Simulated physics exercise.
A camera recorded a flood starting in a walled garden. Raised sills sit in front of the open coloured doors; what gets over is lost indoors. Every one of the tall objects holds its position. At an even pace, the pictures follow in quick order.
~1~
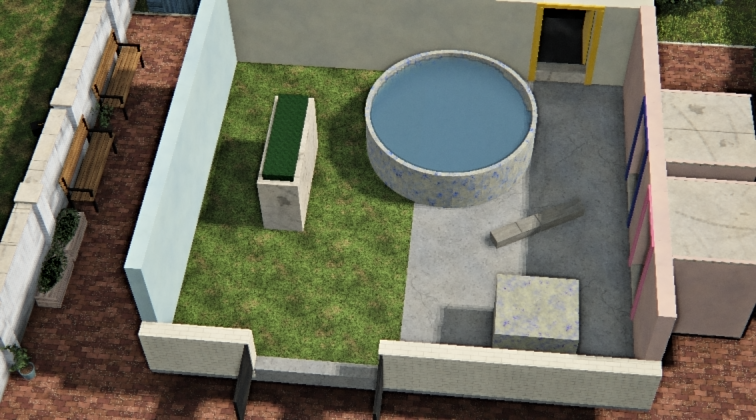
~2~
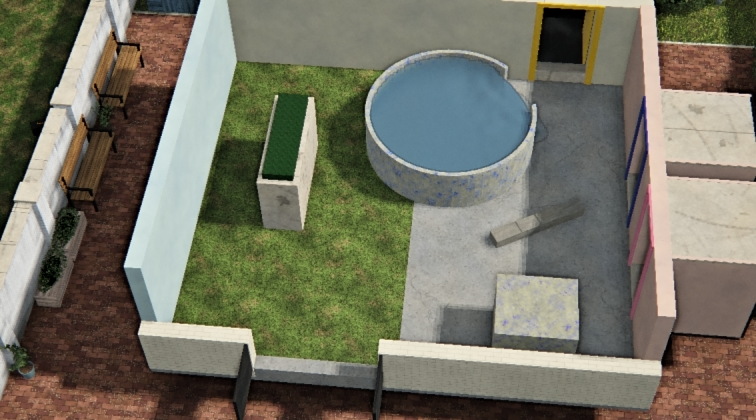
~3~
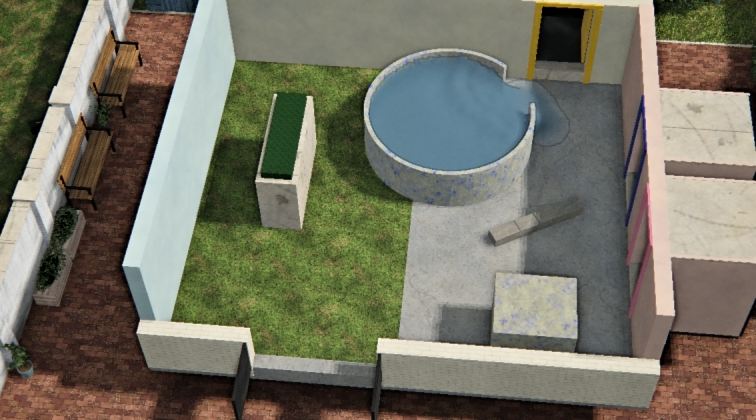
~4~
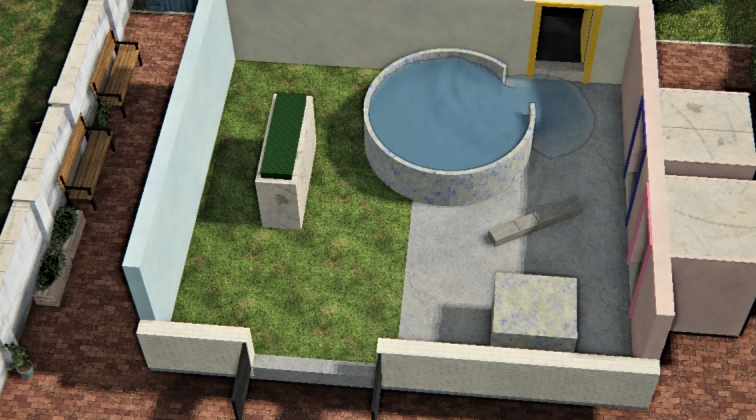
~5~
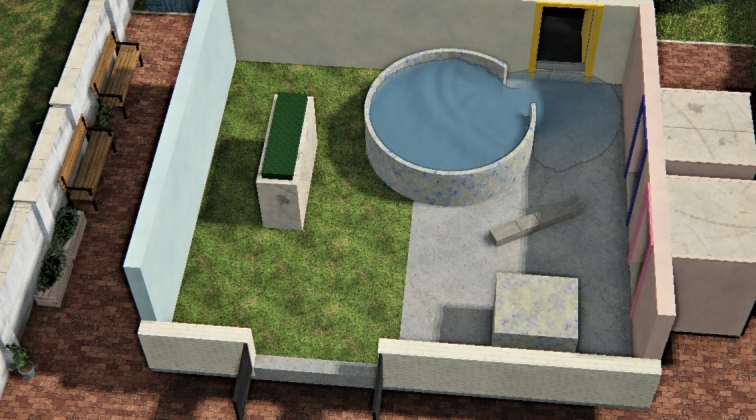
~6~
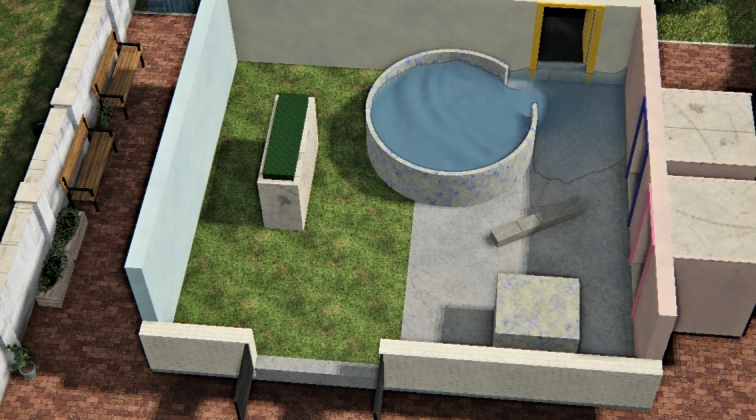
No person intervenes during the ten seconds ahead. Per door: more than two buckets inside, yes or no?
Per door - blue door: No, yellow door: Yes, pink door: Yes.
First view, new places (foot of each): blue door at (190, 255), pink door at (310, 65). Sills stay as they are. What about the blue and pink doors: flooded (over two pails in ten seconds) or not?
At the blue door it remains below; at the pink door it remains below.
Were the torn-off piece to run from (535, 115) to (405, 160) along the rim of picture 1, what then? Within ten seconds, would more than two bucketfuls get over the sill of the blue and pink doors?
Well, the blue door crosses the threshold, while the pink door crosses the threshold.
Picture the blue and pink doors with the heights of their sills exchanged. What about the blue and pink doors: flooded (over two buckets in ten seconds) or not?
The blue one exceeds the limit; the pink one falls short.
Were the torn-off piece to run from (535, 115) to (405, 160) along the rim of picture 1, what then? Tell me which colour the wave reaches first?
Call it the blue door.
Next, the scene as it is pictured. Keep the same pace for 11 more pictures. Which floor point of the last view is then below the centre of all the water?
About (491, 138) in the last view.
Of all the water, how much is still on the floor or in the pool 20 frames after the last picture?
My figure is close to 94 percent.
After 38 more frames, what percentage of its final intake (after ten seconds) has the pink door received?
Some 10 in a hundred.
A moment on, water covers 10 % of the floor; the blue door wet at the sill, nothing in, the yellow door over two buckets in, the pink door not reached.
Next, water covers 20 % of the floor; the blue door wet at the sill, nothing in, the yellow door far over two buckets in, the pink door not reached.
Then, water covers 45 % of the floor; the blue door wet at the sill, nothing in, the yellow door far over two buckets in, the pink door wet at the sill, nothing in.
Later, water covers 75 % of the floor; the blue door wet at the sill, nothing in, the yellow door far over two buckets in, the pink door under two buckets in.
In the end, water covers 95 % of the floor; the blue door wet at the sill, nothing in, the yellow door far over two buckets in, the pink door far over two buckets in.
